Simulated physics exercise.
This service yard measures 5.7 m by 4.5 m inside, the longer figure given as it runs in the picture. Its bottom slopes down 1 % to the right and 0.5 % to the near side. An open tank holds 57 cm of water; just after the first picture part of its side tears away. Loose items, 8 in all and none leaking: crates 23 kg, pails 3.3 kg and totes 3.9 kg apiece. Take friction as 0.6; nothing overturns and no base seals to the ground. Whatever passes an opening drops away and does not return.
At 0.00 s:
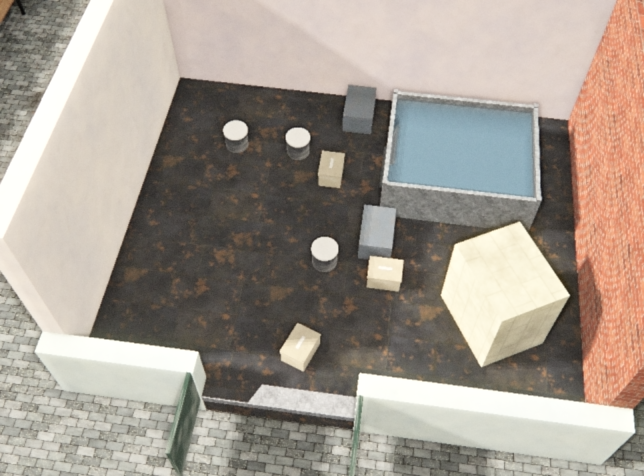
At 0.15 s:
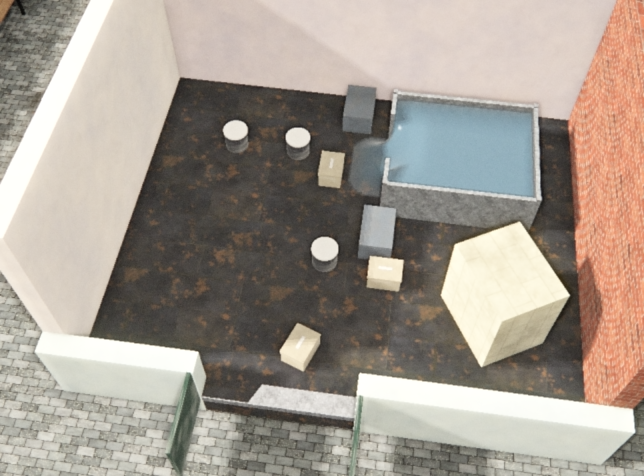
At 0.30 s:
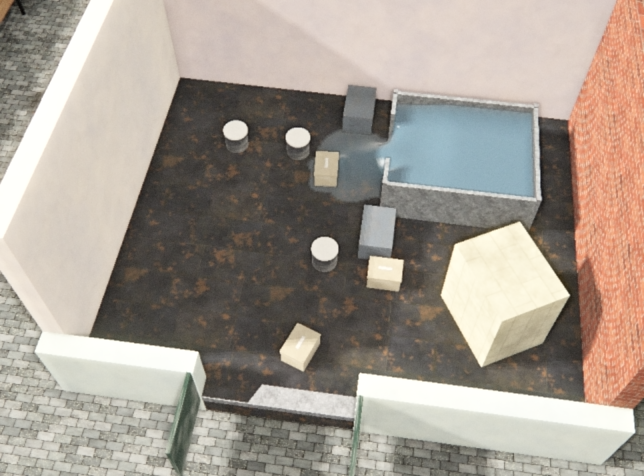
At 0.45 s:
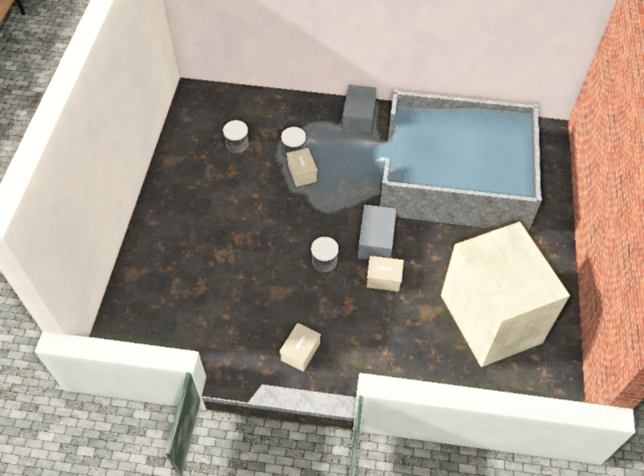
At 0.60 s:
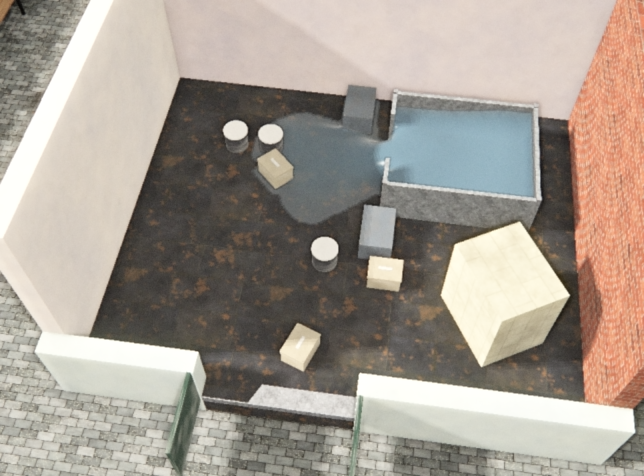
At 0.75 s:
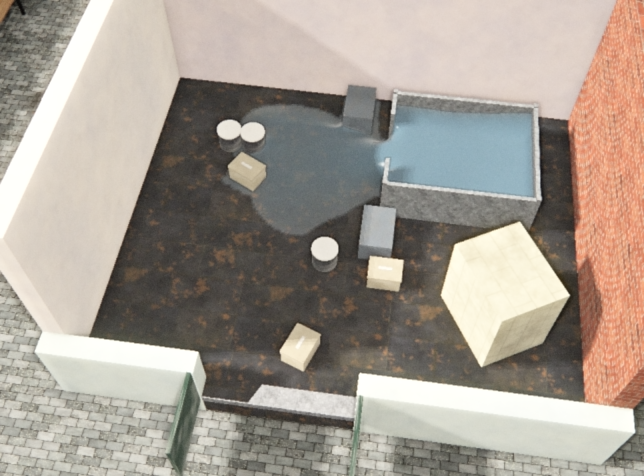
Water pours through a gap in the left side of a grey-walled tank at the upper right of a walled yard, seen from high above by a still camera. White-topped pails, tan boxes and grey blocks stand on the dark, rust-mottled floor, with a large cream block by the brick wall at right. The spreading sheet pushes a tan box leftward, turning it, then slides a pail left beside another.
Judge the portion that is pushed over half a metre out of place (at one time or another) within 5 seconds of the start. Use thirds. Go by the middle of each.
Share: Between one and two thirds.
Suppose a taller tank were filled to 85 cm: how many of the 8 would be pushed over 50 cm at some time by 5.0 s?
In that case 4 of them.
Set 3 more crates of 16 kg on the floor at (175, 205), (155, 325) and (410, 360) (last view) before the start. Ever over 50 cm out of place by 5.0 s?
In turn: Past it, more, under.
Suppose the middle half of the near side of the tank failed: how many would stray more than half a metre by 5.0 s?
Then 2.
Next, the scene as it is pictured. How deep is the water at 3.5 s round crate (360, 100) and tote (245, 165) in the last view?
About 4 and 16 cm.
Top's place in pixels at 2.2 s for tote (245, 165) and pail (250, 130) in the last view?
Around (134, 225) and (188, 98).
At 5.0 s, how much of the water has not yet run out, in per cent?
Some 98 per cent remains.
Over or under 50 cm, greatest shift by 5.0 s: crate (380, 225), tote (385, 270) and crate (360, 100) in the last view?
In that order: Under, less, under.
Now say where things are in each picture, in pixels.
The first frame shows a tote at (331, 164), on the bottom; a pail at (298, 137) rests on the ground; water covers 2.7 m2; 0 of 8 have shifted.
The second frame shows a tote at (331, 164), on the bottom; a pail at (298, 137) rests on the ground; water covers 3.1 m2; 0 of 8 have shifted.
The third frame shows a tote at (326, 163) rests on the ground, 6 cm from its start; a pail at (298, 137), on the bottom; 3.6 m2 under water; 1 of 8 have shifted.
The fourth frame shows a tote at (302, 162), on the bottom, 38 cm from its start; a pail at (293, 136) rests on the ground, 6 cm from its start; water covers 4.1 m2; 2 of 8 have shifted.
The fifth frame shows a tote at (275, 163) rests on the ground, 74 cm from its start; a pail at (270, 133), on the bottom, 37 cm from its start; water covers 4.9 m2; 2 of 8 have shifted.
The sixth frame shows a tote at (247, 166) rests on the ground, 111 cm from its start; a pail at (252, 131) rests on the ground, 62 cm from its start; water covers 5.8 m2; 3 of 8 have shifted.
After 1.1 s 2 of 8 are over 50 cm from their spots; 1 afloat.
After 2.2 s 3 of 8 are over 50 cm from their spots; 3 afloat.
After 3.5 s 3 of 8 are over 50 cm from their spots; 3 afloat.
After 5.0 s 4 of 8 are over 50 cm from their spots, and 4 have been at some point; 3 afloat.
